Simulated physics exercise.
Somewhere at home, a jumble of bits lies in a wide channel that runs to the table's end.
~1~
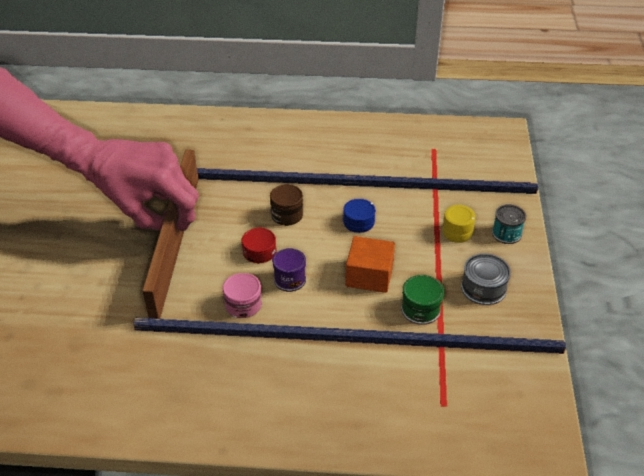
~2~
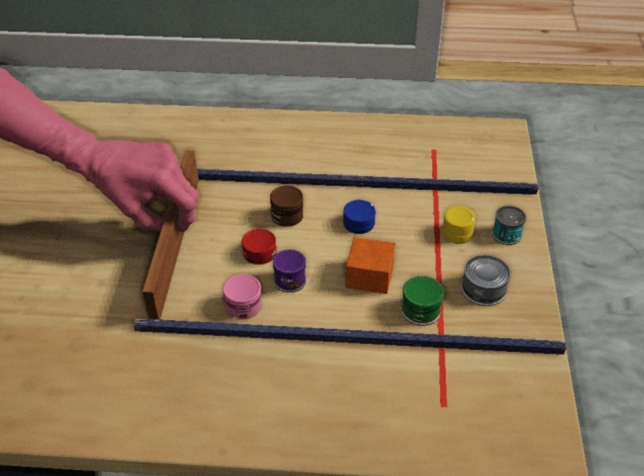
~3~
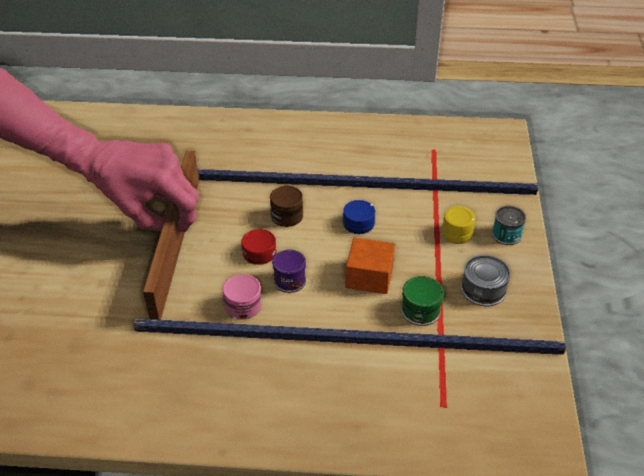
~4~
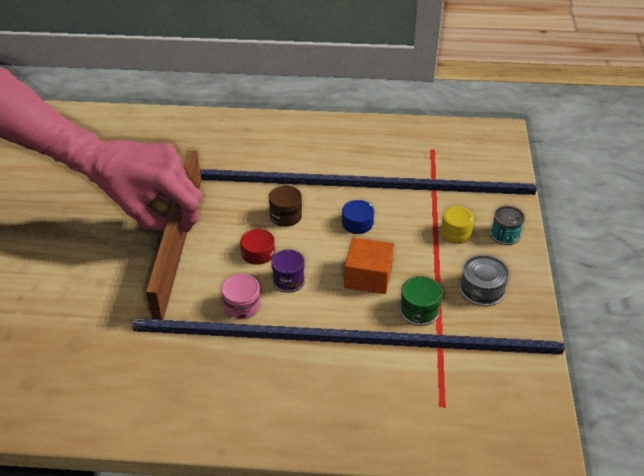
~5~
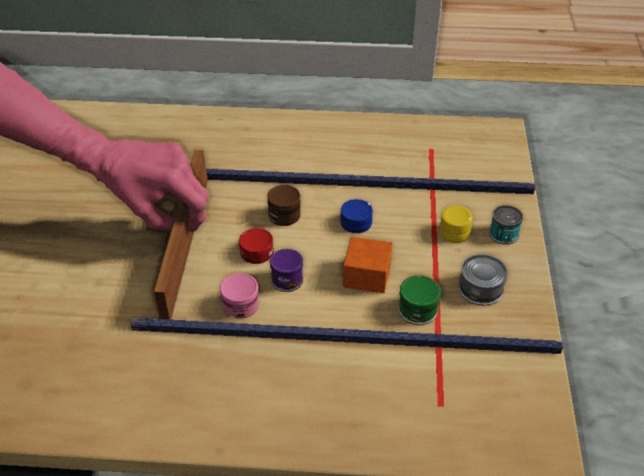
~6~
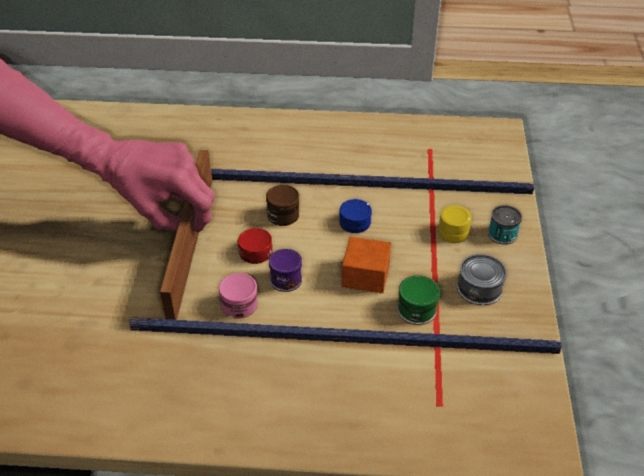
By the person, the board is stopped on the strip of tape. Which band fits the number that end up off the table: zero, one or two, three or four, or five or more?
Falling ones: None at all.
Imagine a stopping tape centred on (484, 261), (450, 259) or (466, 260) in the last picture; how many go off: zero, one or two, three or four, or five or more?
Spot one gives 1 or 2, spot two zero, spot three 1 or 2.
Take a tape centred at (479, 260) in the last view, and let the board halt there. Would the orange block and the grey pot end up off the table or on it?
Orange block still up, grey pot down.
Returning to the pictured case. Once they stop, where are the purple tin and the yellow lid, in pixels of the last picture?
Going in order, first (453, 280) and next (504, 241).
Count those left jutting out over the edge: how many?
Looks like 1 of them.
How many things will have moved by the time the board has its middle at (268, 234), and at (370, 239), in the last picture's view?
Respectively 3 and 7.
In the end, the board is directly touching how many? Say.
I count 4 of them.
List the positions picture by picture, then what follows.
The first frame shows turquoise tin (509, 224); grey pot (486, 279); yellow lid (459, 224); board (173, 230); tape (438, 258).
The second frame shows grey pot (486, 280); brown tub (287, 206).
The third frame shows yellow lid (459, 225); orange block (370, 265).
The fourth frame shows turquoise tin (507, 225); green pot (421, 301).
The fifth frame shows grey pot (483, 280); purple tin (287, 270).
The sixth frame shows turquoise tin (505, 225); grey pot (482, 279); yellow lid (455, 224); board (189, 230); tape (434, 258).
A little later, none off yet; turquoise tin at rest near (505, 225); grey pot at rest near (482, 279); yellow lid at rest near (455, 224).
When it is over, the number that fall off is zero.
